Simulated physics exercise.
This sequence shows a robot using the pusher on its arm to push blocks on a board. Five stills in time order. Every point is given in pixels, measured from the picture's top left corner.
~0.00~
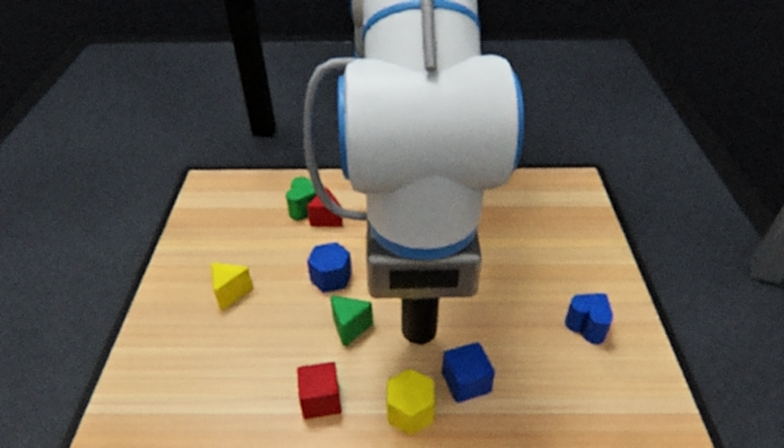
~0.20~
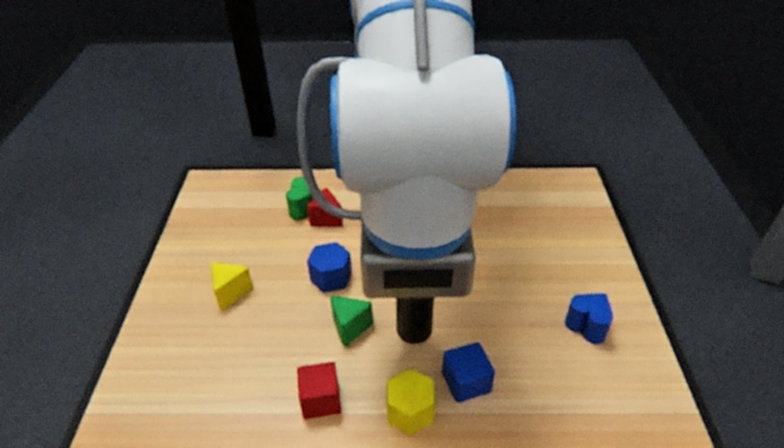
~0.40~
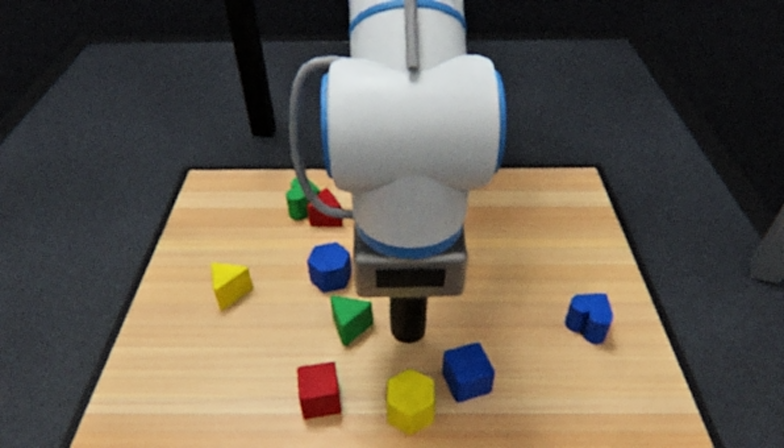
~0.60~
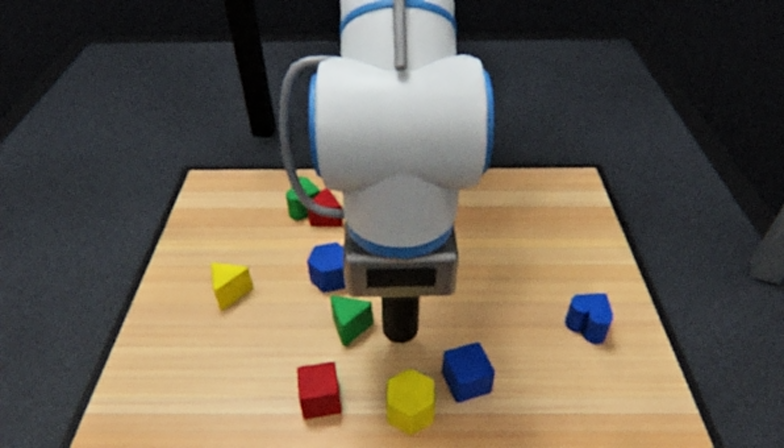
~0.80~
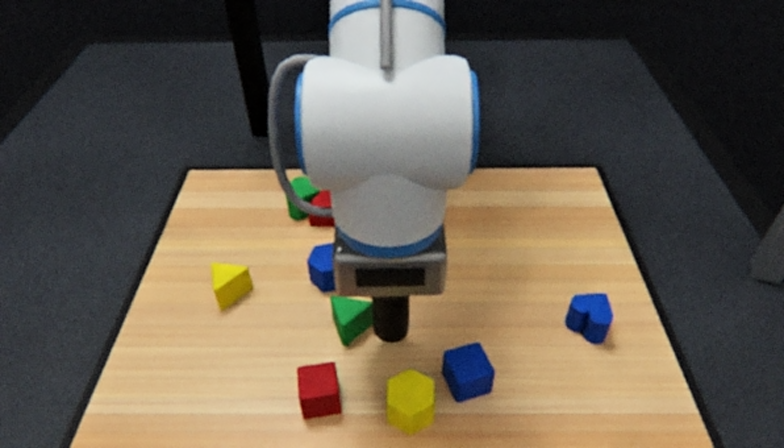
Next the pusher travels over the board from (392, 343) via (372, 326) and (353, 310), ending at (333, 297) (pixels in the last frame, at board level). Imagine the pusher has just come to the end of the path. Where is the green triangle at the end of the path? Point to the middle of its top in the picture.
The answer is (310, 294).
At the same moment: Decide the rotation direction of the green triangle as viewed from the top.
Bird's-eye view: Counterclockwise.
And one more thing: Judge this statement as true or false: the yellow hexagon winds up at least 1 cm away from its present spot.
That claim is false.
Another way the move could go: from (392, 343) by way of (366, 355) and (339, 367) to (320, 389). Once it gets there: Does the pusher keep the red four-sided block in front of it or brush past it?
As far as I can tell, the red four-sided block is still leading the way in front of the pusher.
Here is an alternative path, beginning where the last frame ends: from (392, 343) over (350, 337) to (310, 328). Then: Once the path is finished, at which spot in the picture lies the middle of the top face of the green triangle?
The centre of its top will be at (298, 285).
What follows on the original path. Halfway along, pusher at (361, 303); green triangle at (330, 299), turned 50° anticlockwise.
At the end, pusher at (331, 282); blue hexagon at (325, 250); green triangle at (310, 294), turned 90° anticlockwise; yellow hexagon unmoved.
